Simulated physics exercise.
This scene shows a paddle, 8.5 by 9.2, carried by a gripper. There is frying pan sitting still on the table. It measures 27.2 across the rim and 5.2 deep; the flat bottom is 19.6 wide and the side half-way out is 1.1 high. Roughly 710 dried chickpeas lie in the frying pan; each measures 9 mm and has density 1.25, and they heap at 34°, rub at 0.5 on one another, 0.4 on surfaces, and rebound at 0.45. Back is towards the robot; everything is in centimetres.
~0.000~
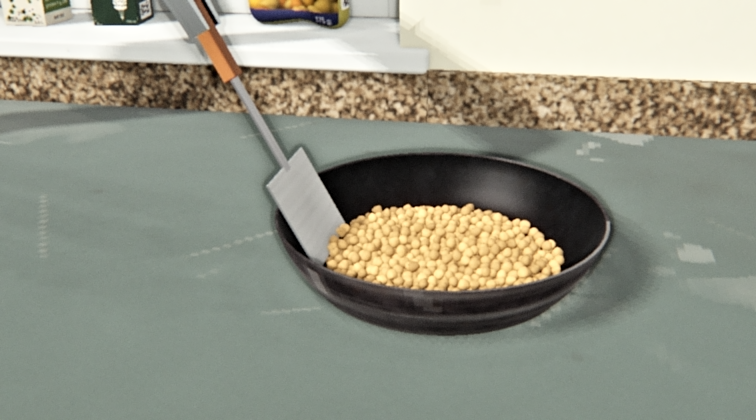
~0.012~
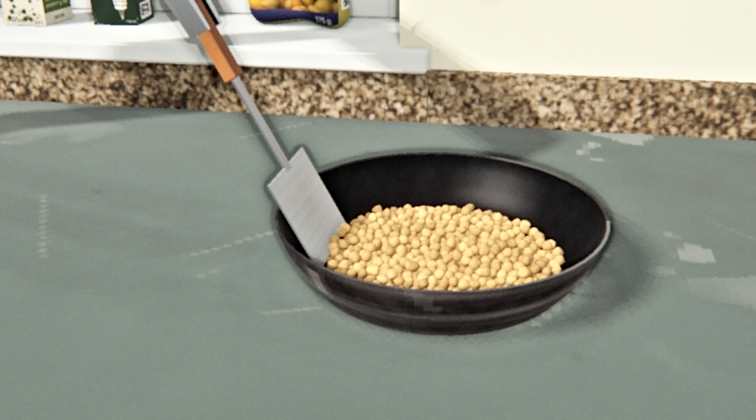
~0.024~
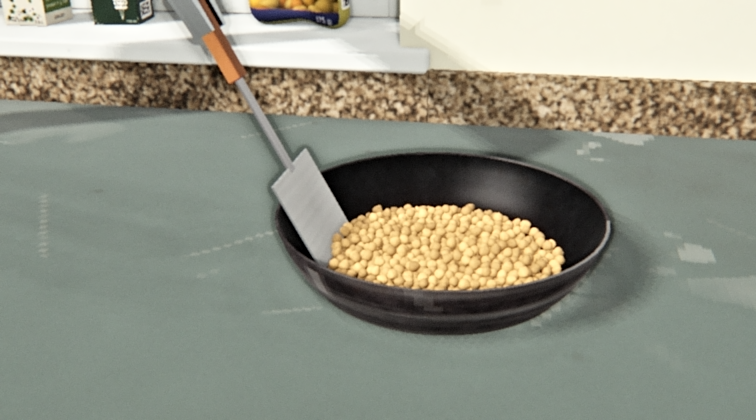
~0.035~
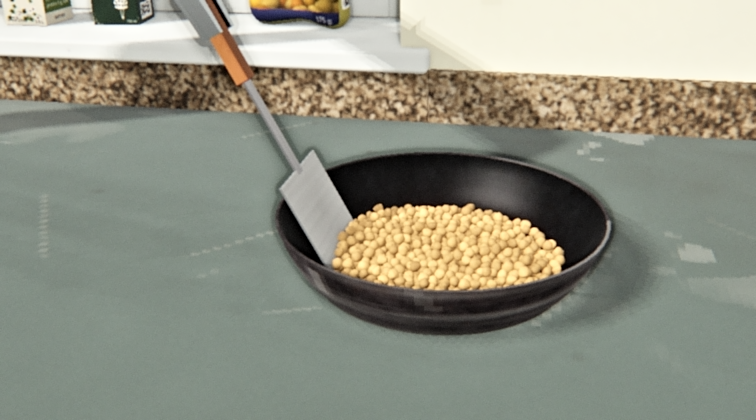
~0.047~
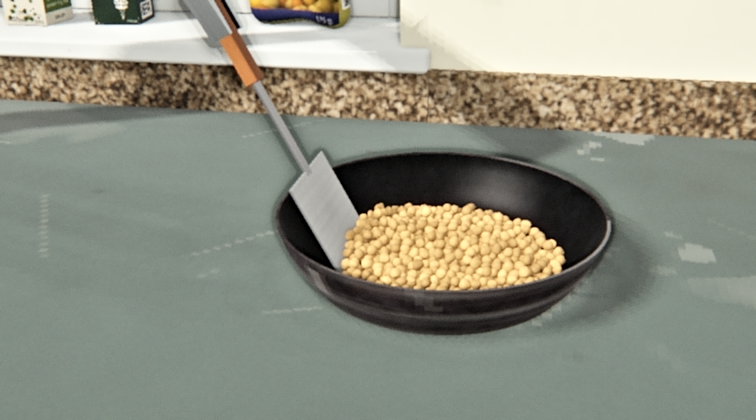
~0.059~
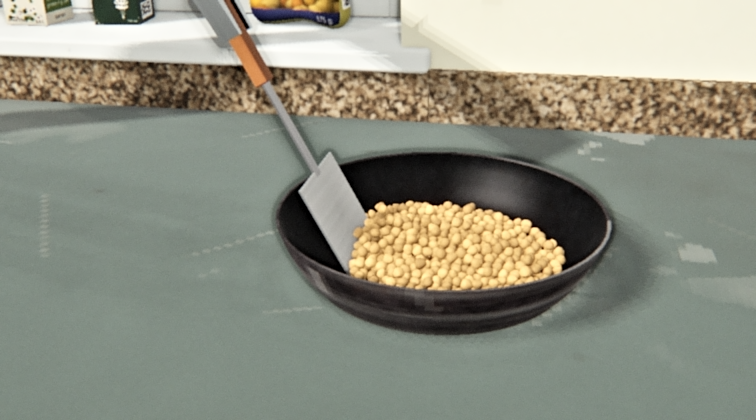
On a grey-green countertop, a black frying pan holds a heap of pale chickpeas, with a flat metal paddle slanting down inside its left edge. The paddle stays still at first, then slides slowly a short way right, nudging the nearest chickpeas inward while the pan stays put.
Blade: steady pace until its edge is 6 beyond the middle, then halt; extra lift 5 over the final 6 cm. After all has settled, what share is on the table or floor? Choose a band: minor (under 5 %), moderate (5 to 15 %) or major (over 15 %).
Minor.
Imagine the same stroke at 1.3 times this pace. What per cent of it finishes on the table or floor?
Some 0 per cent.
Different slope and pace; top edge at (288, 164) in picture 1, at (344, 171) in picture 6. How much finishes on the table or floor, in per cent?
10 per cent.
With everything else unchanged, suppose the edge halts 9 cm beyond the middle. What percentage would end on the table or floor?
In that case around 0 per cent.
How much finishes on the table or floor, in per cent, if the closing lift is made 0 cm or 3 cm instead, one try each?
0 and 0 per cent.
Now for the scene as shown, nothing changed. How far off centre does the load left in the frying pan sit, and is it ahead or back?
About 4.5 cm ahead.
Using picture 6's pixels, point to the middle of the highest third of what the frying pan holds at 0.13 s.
It sits at about (450, 246).
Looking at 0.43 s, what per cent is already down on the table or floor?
Estimate: About 0 percent.
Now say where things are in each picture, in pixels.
The paddle top edge at (285, 166), sloping 62°; upper third of the load around (437, 247), from x 325 to 560, top at y 210; 712 in the frying pan, in the first picture.
The paddle top edge at (286, 166), sloping 62°; upper third of the load around (438, 247), from x 325 to 560, top at y 210, in the second picture.
The paddle top edge at (290, 167), sloping 62°; upper third of the load around (436, 247), from x 325 to 560, top at y 210, in the third picture.
The paddle top edge at (297, 168), sloping 62°; upper third of the load around (427, 247), from x 325 to 560, top at y 210, in the fourth picture.
The paddle top edge at (306, 170), sloping 62°; upper third of the load around (424, 245), from x 325 to 560, top at y 210, in the fifth picture.
The paddle top edge at (315, 170), sloping 62°; upper third of the load around (426, 244), from x 325 to 560, top at y 205; 712 in the frying pan, in the sixth picture.
After 0.13 s, sloping 62°, highest piece 4 above the table; 712 in the frying pan.
After 0.20 s, sloping 62°, highest piece 5 above the table; 712 in the frying pan.
After 0.43 s, sloping 62°, highest piece 4 above the table; 712 in the frying pan.
After 1.48 s, sloping 62°, highest piece 4 above the table; 712 in the frying pan.
In the end, 712 in the frying pan. That is 0 % on the table or floor.
